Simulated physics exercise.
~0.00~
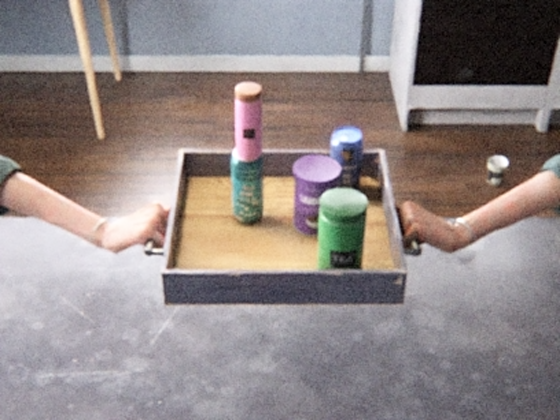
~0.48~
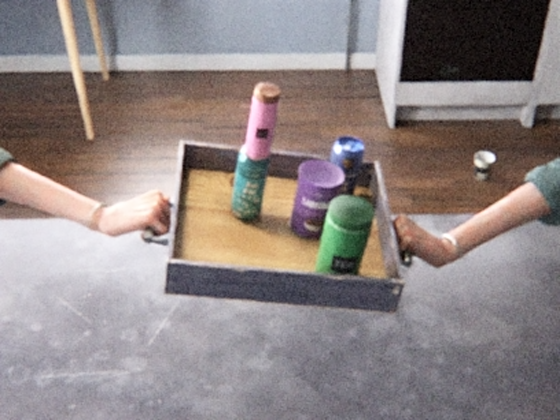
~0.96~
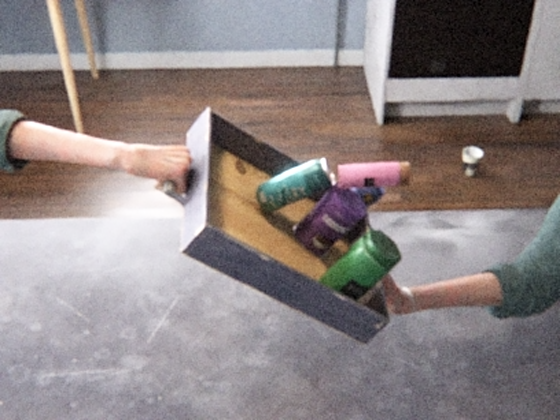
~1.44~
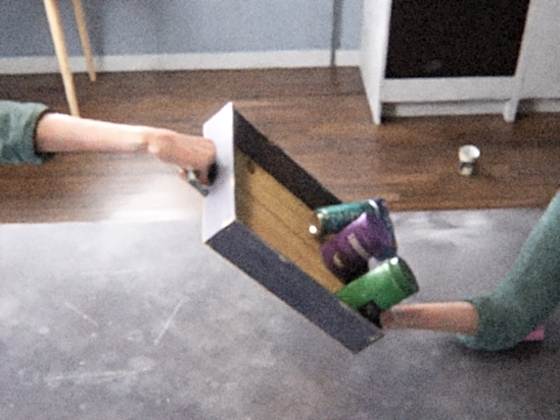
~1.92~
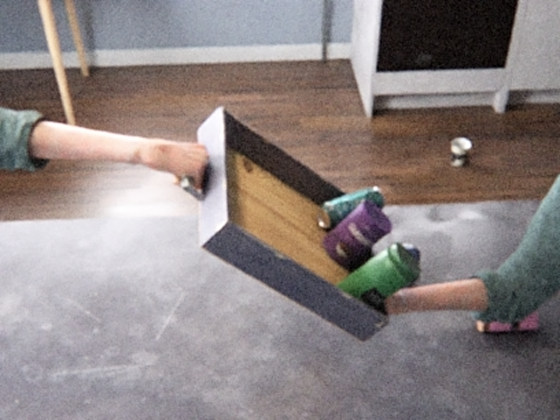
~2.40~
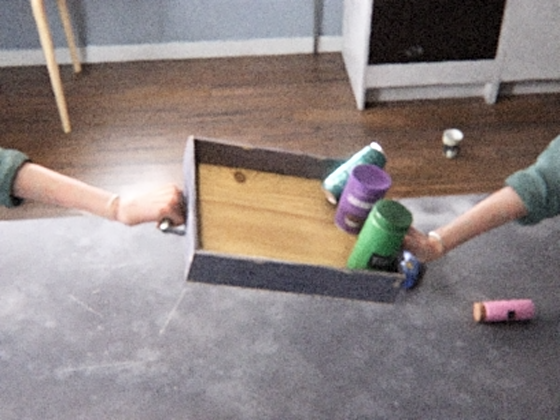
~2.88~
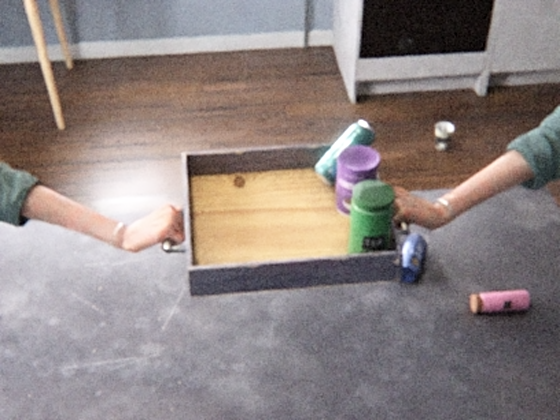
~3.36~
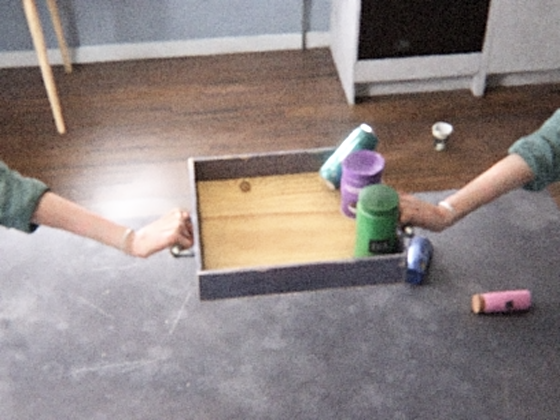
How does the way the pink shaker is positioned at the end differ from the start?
At the start the pink shaker is upright in the crate. At the end it lies on its side on the grey surface to the right of the crate.
Two hands tip a crate right, spilling a pink shaker and blue can, then level it.
